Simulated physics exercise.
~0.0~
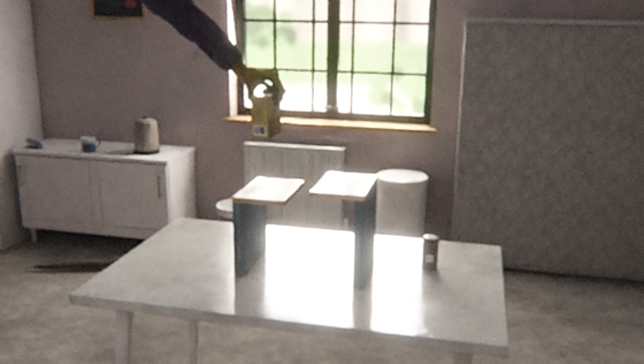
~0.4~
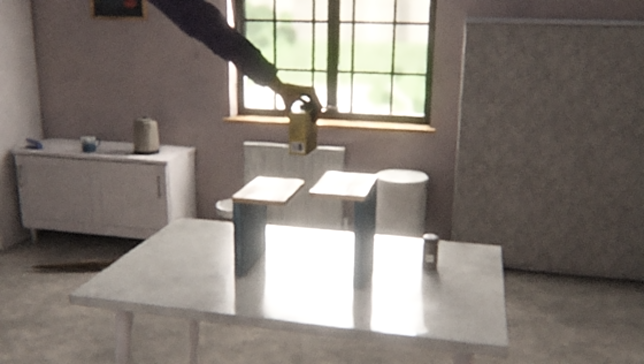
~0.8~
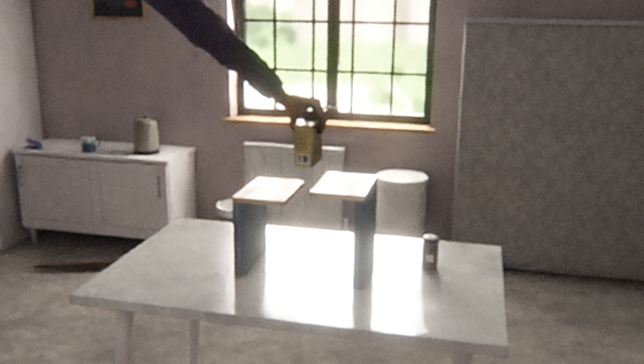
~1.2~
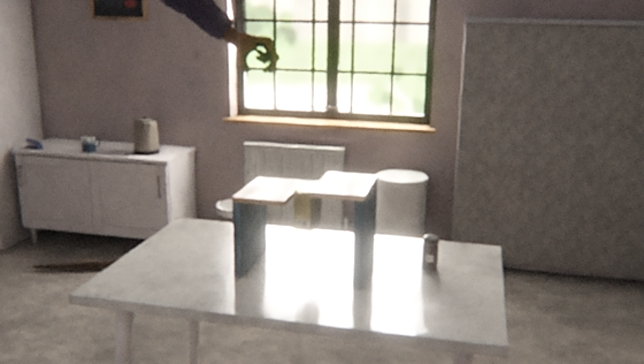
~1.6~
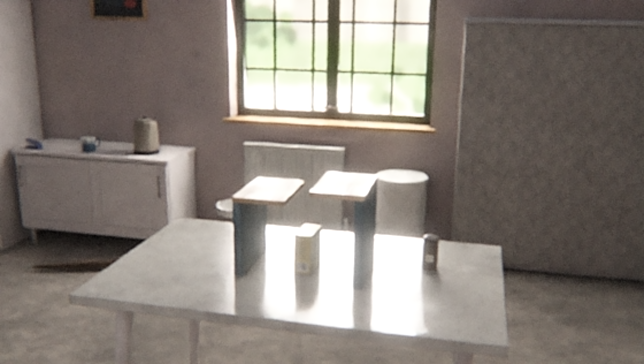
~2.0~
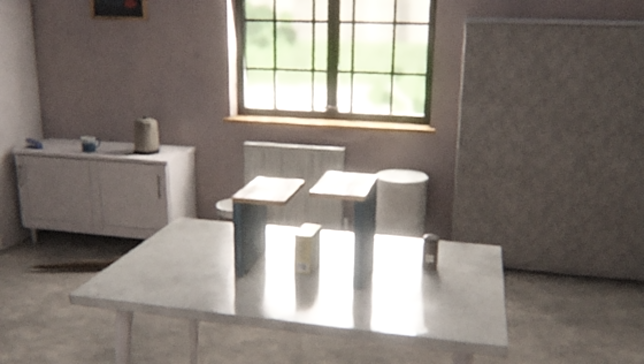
In a sunlit room with a white table, a hand carried a yellow packet rightward over the gap between two raised stands, lowered it and let go, and the packet dropped through and ended upright on the tabletop, near a small brown shaker.
